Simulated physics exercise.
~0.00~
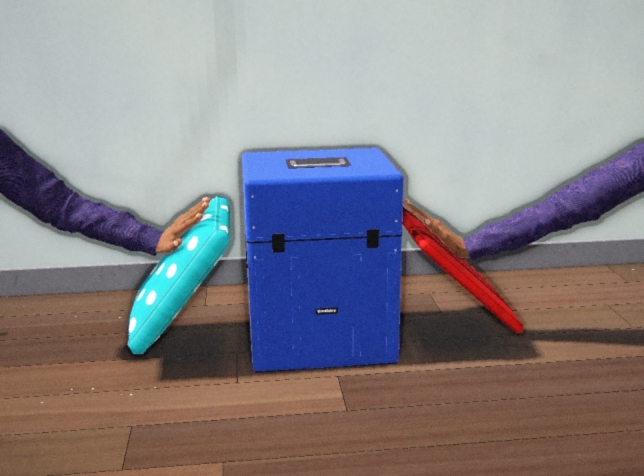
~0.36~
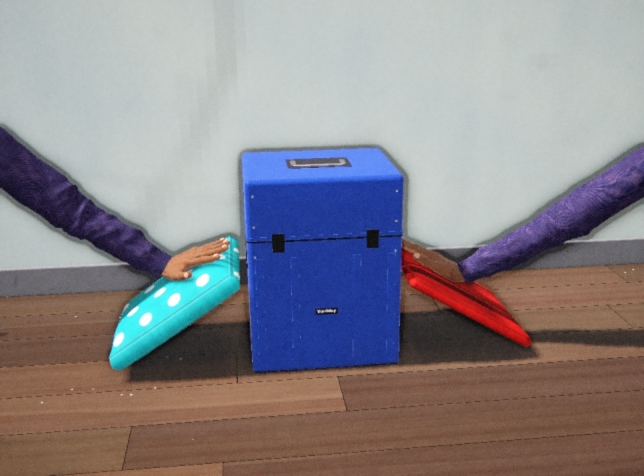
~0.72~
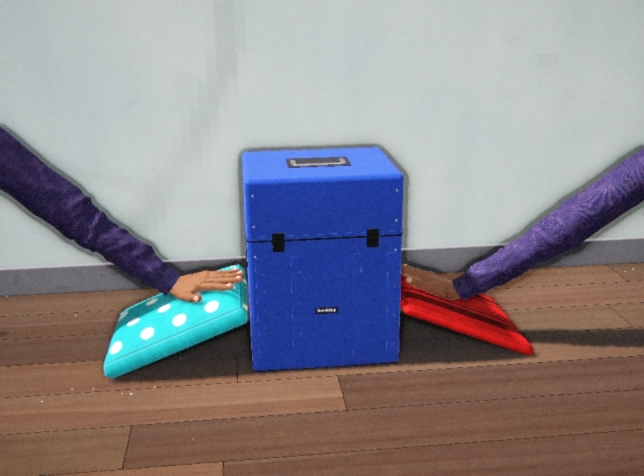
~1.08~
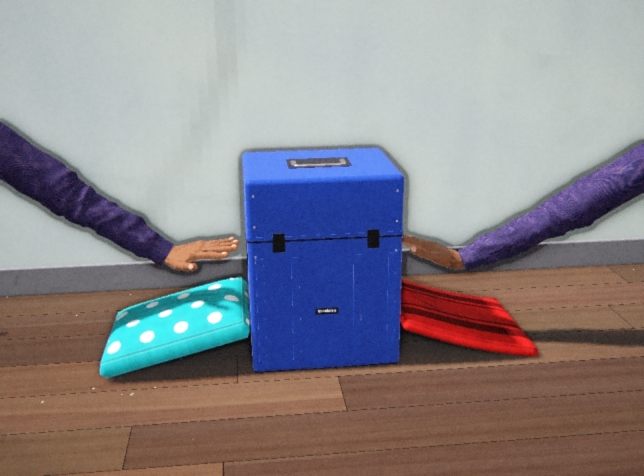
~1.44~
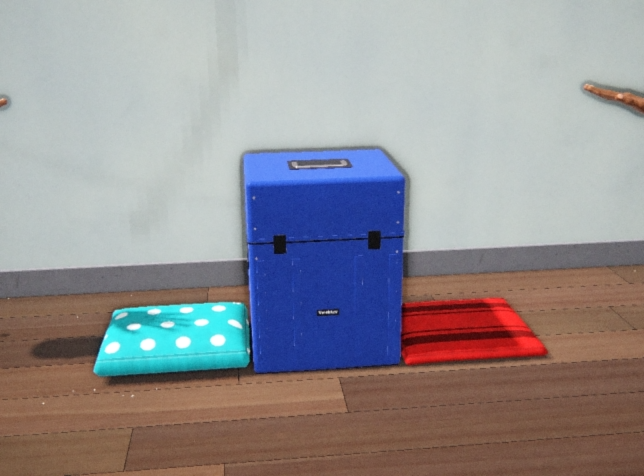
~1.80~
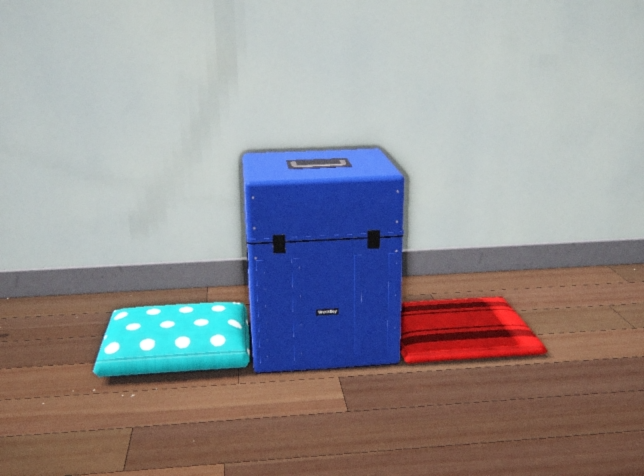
On a smooth wooden floor before a pale wall, seen from the front and slightly above, a blue chest stands in the middle. Two hands in purple sleeves hold a turquoise pillow with white dots against its left side and a red seat pad against its right. Both cushions tilt lower and slide outward at their bottom edges as the hands follow them down. The hands let go and draw back out of view while the cushions sink further. Finally, the pillow and the pad lie flat on either side of the unmoved chest.
